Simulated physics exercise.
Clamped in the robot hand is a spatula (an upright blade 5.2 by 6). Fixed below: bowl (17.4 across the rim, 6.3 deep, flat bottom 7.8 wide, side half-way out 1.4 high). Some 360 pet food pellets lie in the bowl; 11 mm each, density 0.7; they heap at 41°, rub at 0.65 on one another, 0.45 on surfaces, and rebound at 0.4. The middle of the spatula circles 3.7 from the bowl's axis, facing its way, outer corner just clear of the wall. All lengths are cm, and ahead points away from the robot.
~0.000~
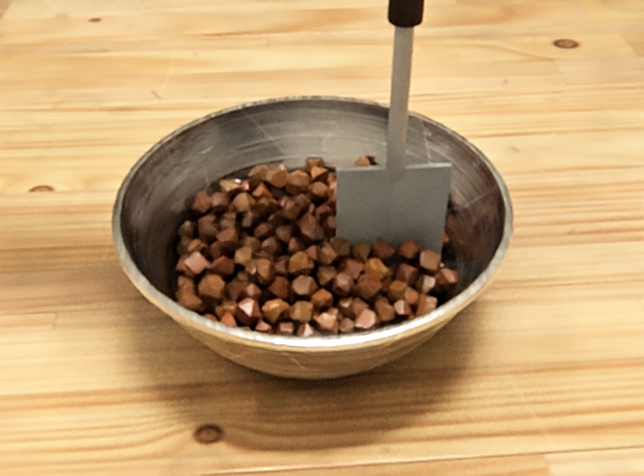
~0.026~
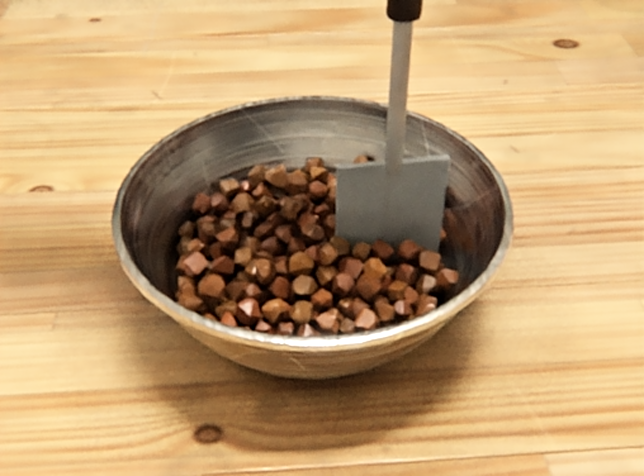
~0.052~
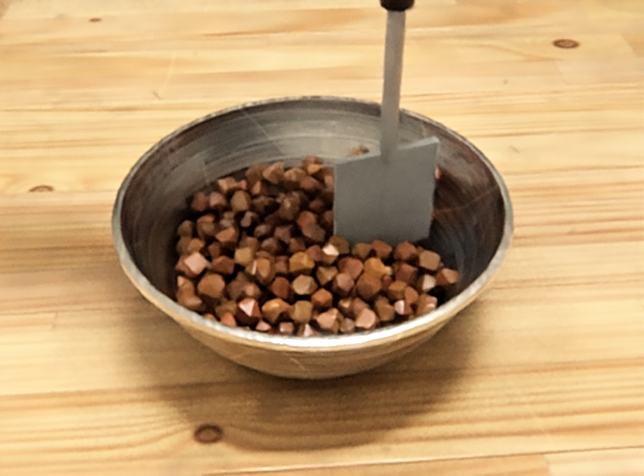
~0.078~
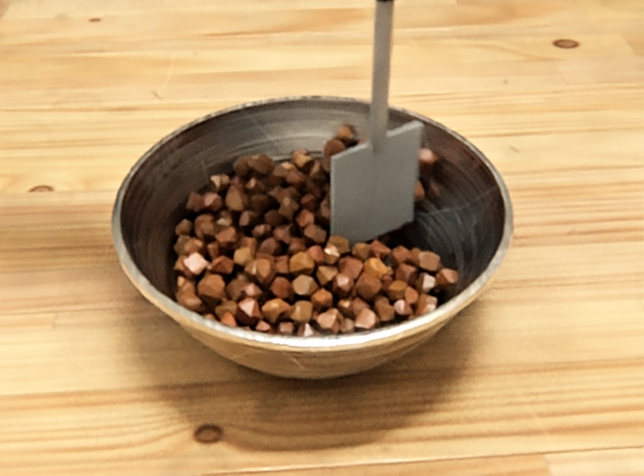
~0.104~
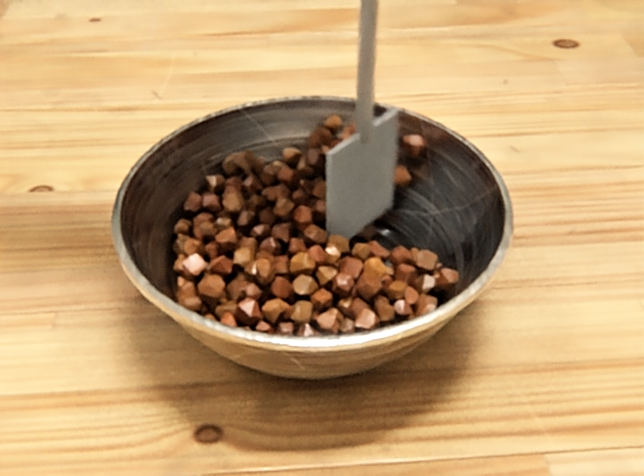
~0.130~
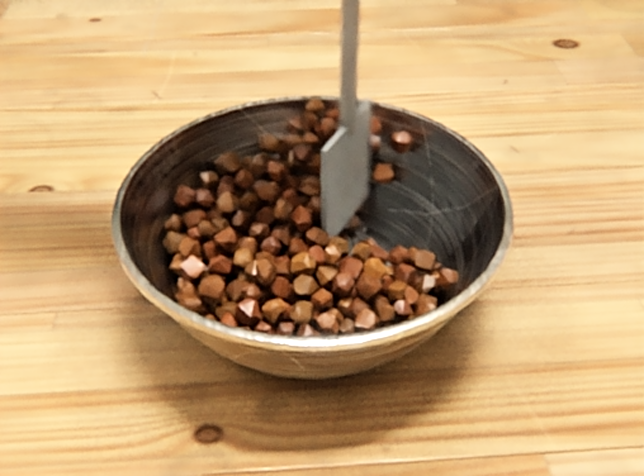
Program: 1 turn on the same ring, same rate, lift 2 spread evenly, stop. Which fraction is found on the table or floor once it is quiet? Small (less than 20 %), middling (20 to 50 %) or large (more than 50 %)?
A small share, less than 20 %, ends on the table or floor.
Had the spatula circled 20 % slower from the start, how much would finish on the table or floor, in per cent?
It would be near 5 per cent.
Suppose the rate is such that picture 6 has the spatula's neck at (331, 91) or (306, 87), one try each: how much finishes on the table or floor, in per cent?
About 20 and 25 per cent.
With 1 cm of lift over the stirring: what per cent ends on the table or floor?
Some 15 per cent.
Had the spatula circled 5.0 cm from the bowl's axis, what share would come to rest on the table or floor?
In that case some 0 per cent.
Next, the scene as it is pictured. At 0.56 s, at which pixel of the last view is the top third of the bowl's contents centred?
At about (402, 268).
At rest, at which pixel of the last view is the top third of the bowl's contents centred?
Around (374, 218).
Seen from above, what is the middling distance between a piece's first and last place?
Some 5 cm.
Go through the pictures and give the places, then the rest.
The first picture shows the spatula neck at (397, 139), 0° round; upper third of the load around (309, 234), from x 185 to 445, top at y 165; 365 in the bowl.
The second picture shows the spatula neck at (396, 133), 5° round; upper third of the load around (309, 233), from x 185 to 445, top at y 165.
The third picture shows the spatula neck at (390, 122), 17° round; upper third of the load around (312, 223), from x 185 to 445, top at y 160.
The fourth picture shows the spatula neck at (379, 111), 31° round; upper third of the load around (305, 213), from x 185 to 445, top at y 140.
The fifth picture shows the spatula neck at (365, 102), 45° round; upper third of the load around (298, 205), from x 185 to 445, top at y 125.
The sixth picture shows the spatula neck at (348, 95), 59° round; upper third of the load around (286, 201), from x 175 to 445, top at y 110; 365 in the bowl.
After 0.34 s, 175° round, highest piece 9 above the table; 356 in the bowl, 2 on the table or floor, 7 in flight or on the tool.
After 0.56 s, 291° round, highest piece 8 above the table; 336 in the bowl, 21 on the table or floor, 8 in flight or on the tool.
After 0.87 s, 0° round, highest piece 7 above the table; 330 in the bowl, 35 on the table or floor.
After 1.57 s, 0° round, highest piece 7 above the table; 330 in the bowl, 35 on the table or floor.
In the end, 330 in the bowl, 35 on the table or floor. That is 10 % on the table or floor.
